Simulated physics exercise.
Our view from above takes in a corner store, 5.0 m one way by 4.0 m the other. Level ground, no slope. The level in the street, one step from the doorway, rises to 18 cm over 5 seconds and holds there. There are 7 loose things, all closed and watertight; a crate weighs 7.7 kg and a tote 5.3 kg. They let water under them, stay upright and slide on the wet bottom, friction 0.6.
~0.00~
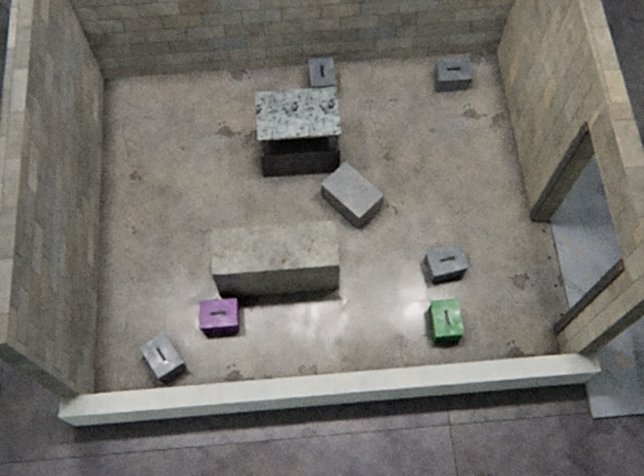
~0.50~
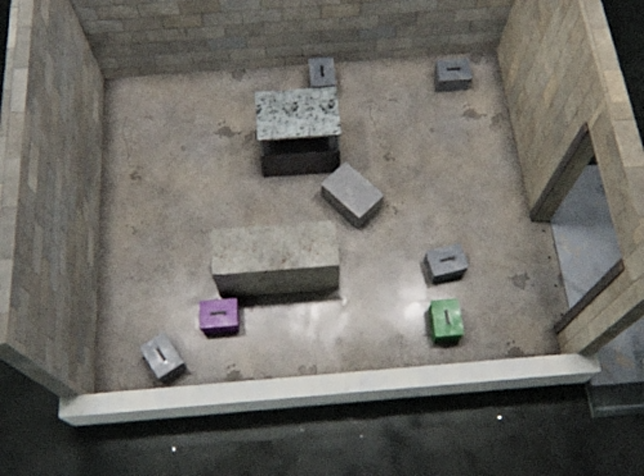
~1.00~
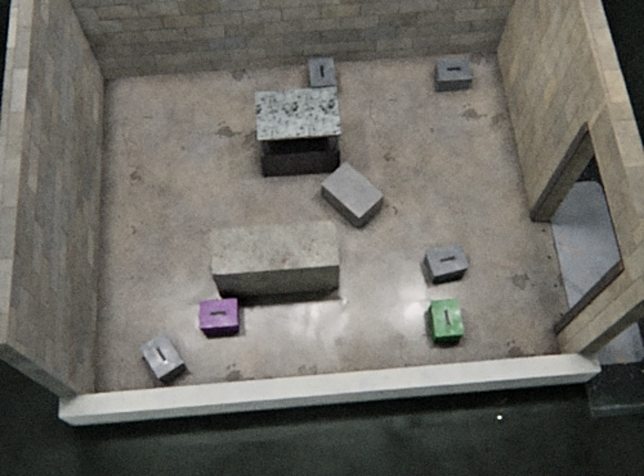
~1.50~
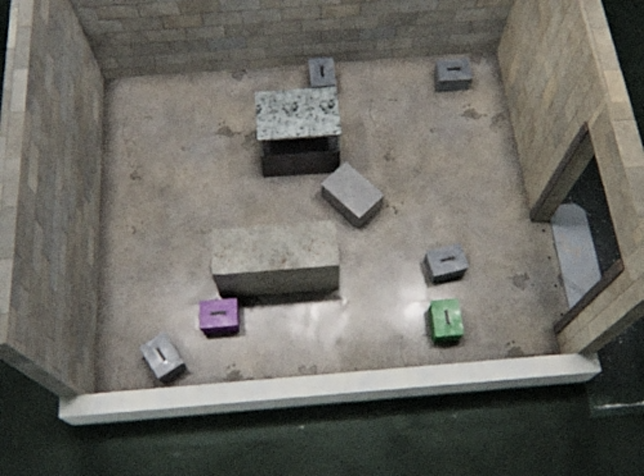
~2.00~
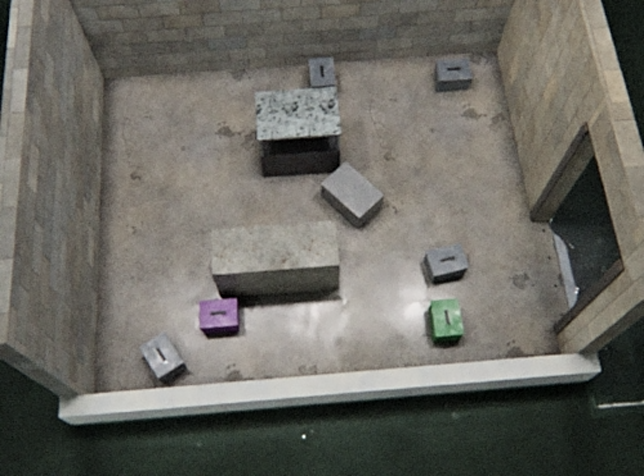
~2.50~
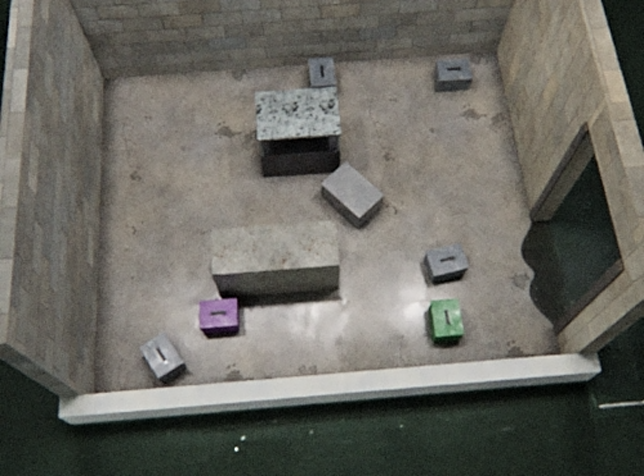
Corner store seen from above, dark water spreading along the street outside, then edging through the right doorway as the totes stay still.
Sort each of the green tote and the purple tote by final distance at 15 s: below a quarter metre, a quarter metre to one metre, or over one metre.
Green tote - over one metre; purple tote - over one metre.
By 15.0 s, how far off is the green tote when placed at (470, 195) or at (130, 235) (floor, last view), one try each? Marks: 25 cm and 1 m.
The first time it hardly drifts, the second time it wanders far off.
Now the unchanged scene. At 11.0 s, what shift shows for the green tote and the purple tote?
Shifts by then: Around 350 and 250 cm.
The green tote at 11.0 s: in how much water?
The depth there is around 8 cm.
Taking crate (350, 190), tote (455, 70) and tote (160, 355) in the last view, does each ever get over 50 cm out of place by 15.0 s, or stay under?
Note - in order: Farther; smaller; farther.
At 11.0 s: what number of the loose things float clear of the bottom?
The count is 5.
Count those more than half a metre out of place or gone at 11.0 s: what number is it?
I get 5.
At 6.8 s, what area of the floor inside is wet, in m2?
Wet: Near 10.5 m2.
After 3.5 s the green tote is near (447, 317), 0.0 m from its start, aground; the purple tote is near (218, 313), 0.0 m from its start, aground; 0 afloat.
After 6.8 s the green tote is near (241, 354), 2.2 m from its start, afloat; the purple tote is near (211, 314), 0.1 m from its start, aground; 2 afloat.
After 11.0 s the green tote is near (139, 254), 3.4 m from its start, afloat; the purple tote is near (135, 120), 2.6 m from its start, afloat; 5 afloat.
After 15.0 s the green tote is near (119, 87), 4.7 m from its start, afloat; the purple tote is near (363, 77), 3.3 m from its start, afloat; 7 afloat.
